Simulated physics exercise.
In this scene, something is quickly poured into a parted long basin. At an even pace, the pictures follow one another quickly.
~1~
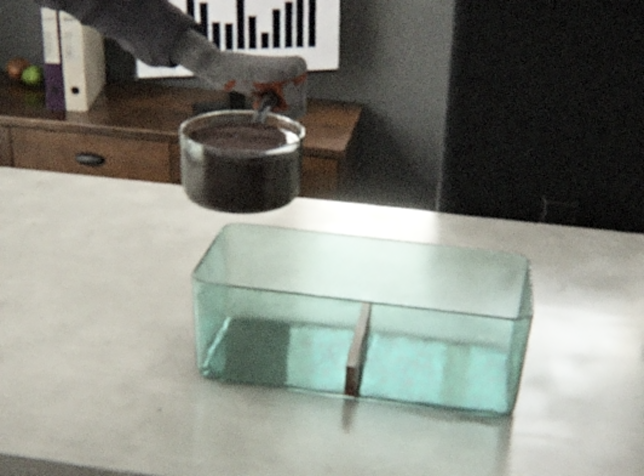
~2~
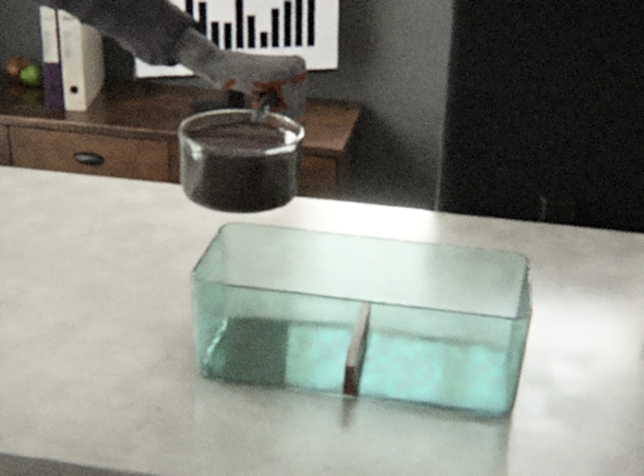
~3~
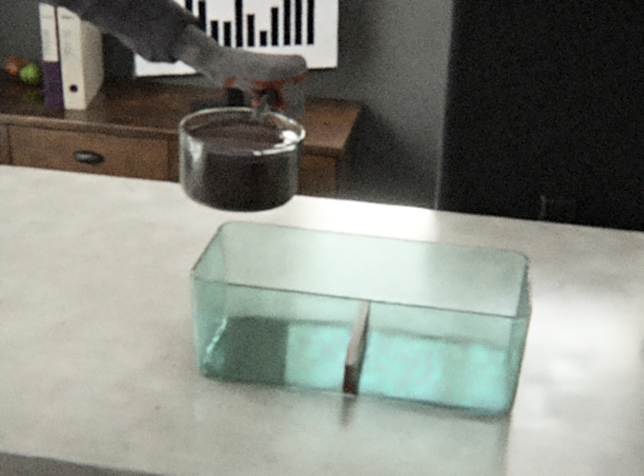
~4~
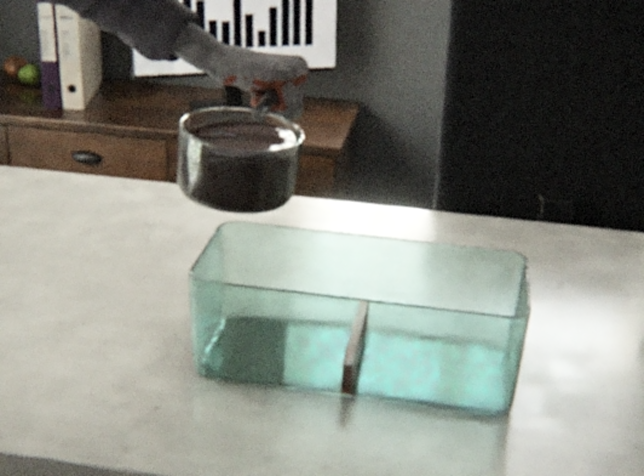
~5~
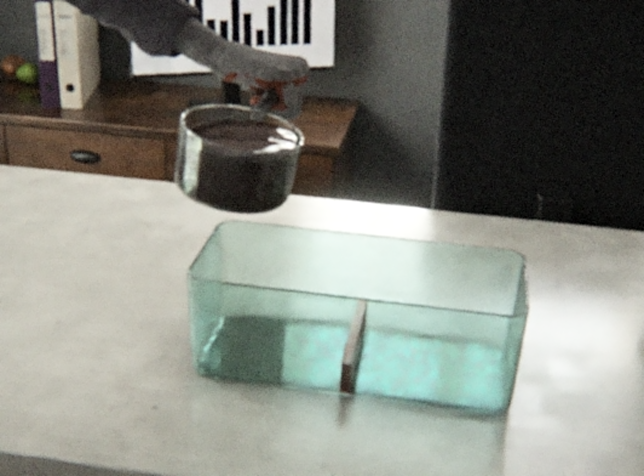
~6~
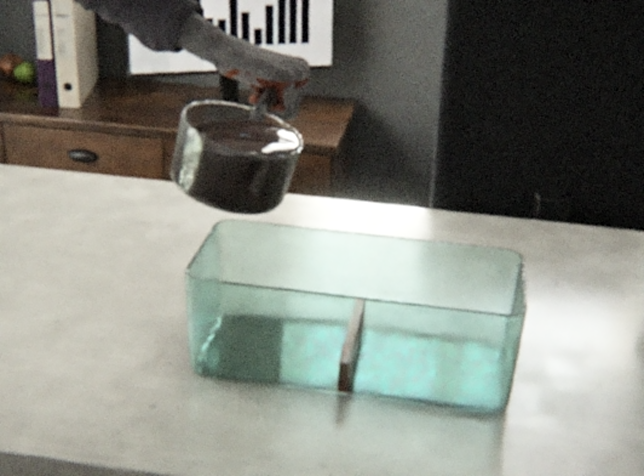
Above a pale tabletop, a gray-sleeved arm held a round glass bowl of dark coffee over a greenish, divided clear basin, and the bowl slowly tilted a little to the right.
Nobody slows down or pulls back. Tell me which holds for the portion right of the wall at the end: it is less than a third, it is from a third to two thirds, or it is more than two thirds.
It is from a third to two thirds.
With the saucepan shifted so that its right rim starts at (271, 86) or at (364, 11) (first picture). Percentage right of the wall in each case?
First place gives some 15 %, second place some 90 %.
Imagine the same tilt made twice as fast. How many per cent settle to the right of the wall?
Share on the right: Some 30 percent.
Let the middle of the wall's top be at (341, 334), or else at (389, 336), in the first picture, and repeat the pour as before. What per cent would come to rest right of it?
Around 65 percent in try one and around 5 percent in try two.
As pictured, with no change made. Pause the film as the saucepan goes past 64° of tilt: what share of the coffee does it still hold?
Some 55 in a hundred has yet to spill out.
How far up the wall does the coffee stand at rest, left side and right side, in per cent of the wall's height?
I'd say close to 40 per cent on the left side and 30 on the right.
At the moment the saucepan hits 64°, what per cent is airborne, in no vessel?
Airborne fraction: Approx. 25 %.
A moment on, the saucepan is tipped part way and 53 per cent is still to pour, 9 is left of the wall and 12 right of it.
Next, the saucepan is tipped on its side and 11 per cent is still to pour, 36 is left of the wall and 46 right of it.
Then the saucepan is tipped right over and 0 per cent is still to pour, 51 is left of the wall and 47 right of it.
Later the saucepan is tipped right over and 0 per cent is still to pour, 52 is left of the wall and 47 right of it.
At rest 52 per cent lies left of the wall, 47 right of it and 1 outside.
